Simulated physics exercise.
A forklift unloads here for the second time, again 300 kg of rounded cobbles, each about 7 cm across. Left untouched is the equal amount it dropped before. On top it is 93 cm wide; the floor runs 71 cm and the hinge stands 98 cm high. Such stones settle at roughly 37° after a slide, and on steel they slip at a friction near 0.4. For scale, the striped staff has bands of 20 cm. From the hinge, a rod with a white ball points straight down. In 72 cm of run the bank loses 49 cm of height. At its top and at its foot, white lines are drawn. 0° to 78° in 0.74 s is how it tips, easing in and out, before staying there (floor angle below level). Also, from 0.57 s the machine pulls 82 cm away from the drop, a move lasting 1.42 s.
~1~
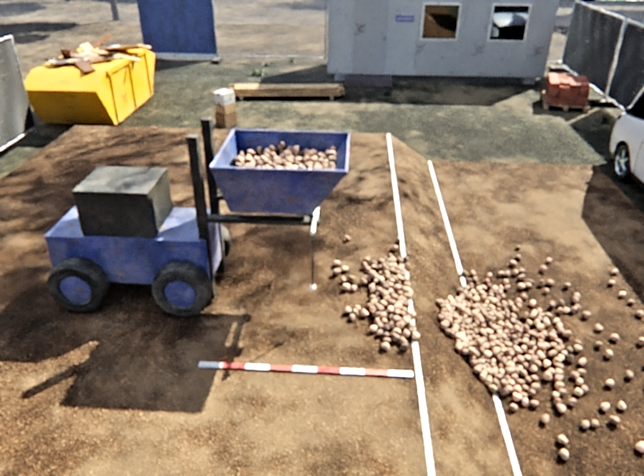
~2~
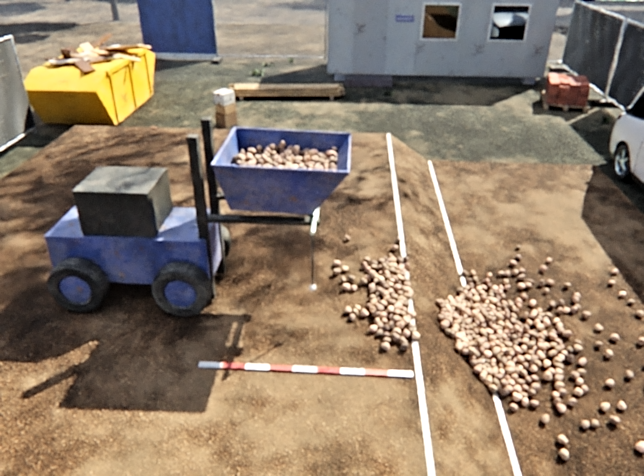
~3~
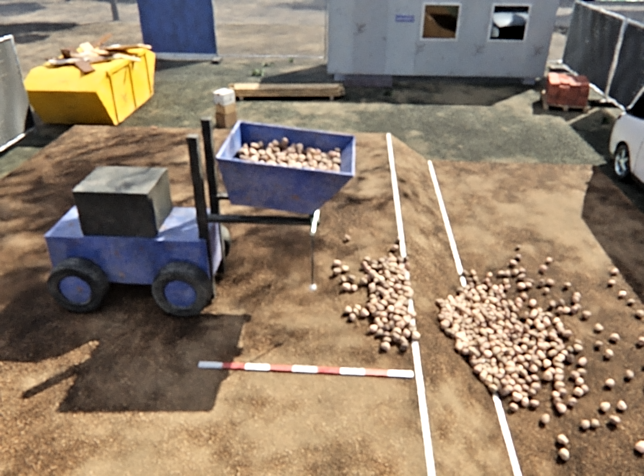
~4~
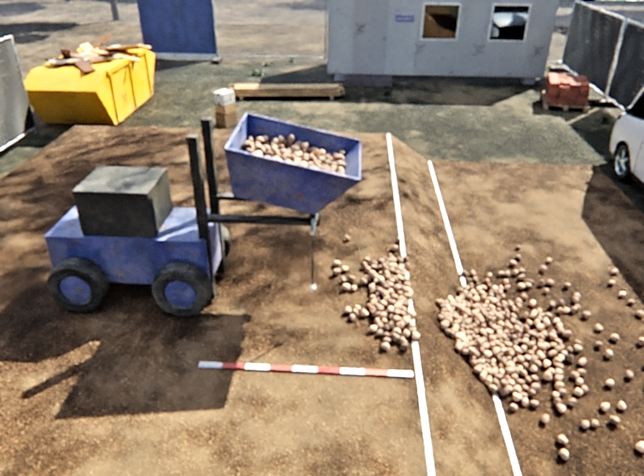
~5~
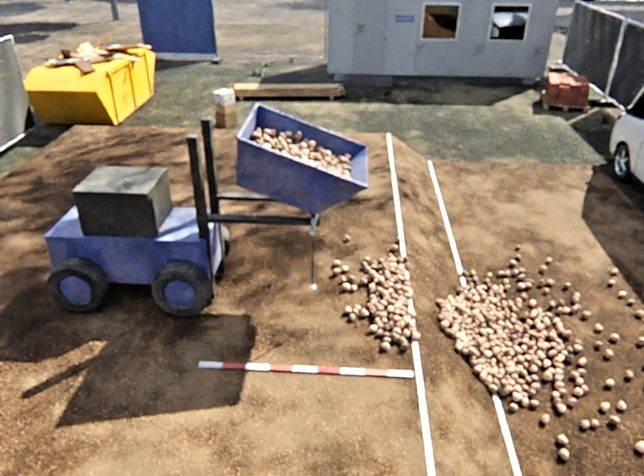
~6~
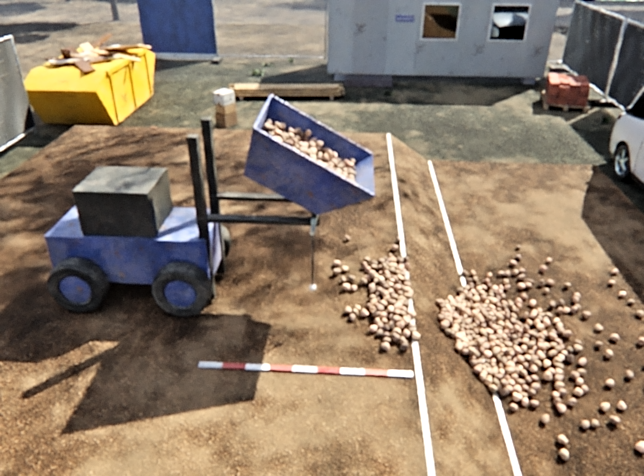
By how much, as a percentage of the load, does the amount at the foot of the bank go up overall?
Roughly 51 per cent.
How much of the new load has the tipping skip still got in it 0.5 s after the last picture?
Close to 85 in a hundred.
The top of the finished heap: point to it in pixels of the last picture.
In the last view, close to (387, 285).
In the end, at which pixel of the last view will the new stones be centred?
Roughly at (472, 326) in the last picture.
Then, 0.2 s after the last picture the floor is at 65°; in per cent of one load, 100 in the tipping skip, 43 on the top or the slope, 56 at the foot of the bank; the foremost stones are past the picture's edge.
Then, 0.5 s after the last picture the floor is at 78°; in per cent of one load, 84 in the tipping skip, 59 on the top or the slope, 56 at the foot of the bank; the foremost stones are past the picture's edge.
Then, 2.1 s after the last picture the floor is at 78°; in per cent of one load, 0 in the tipping skip, 92 on the top or the slope, 107 at the foot of the bank; the foremost stones are past the picture's edge.
Then, 4.5 s after the last picture the floor is at 78°; in per cent of one load, 0 in the tipping skip, 92 on the top or the slope, 107 at the foot of the bank; the foremost stones are past the picture's edge. Net gain at the foot of the bank, 51.
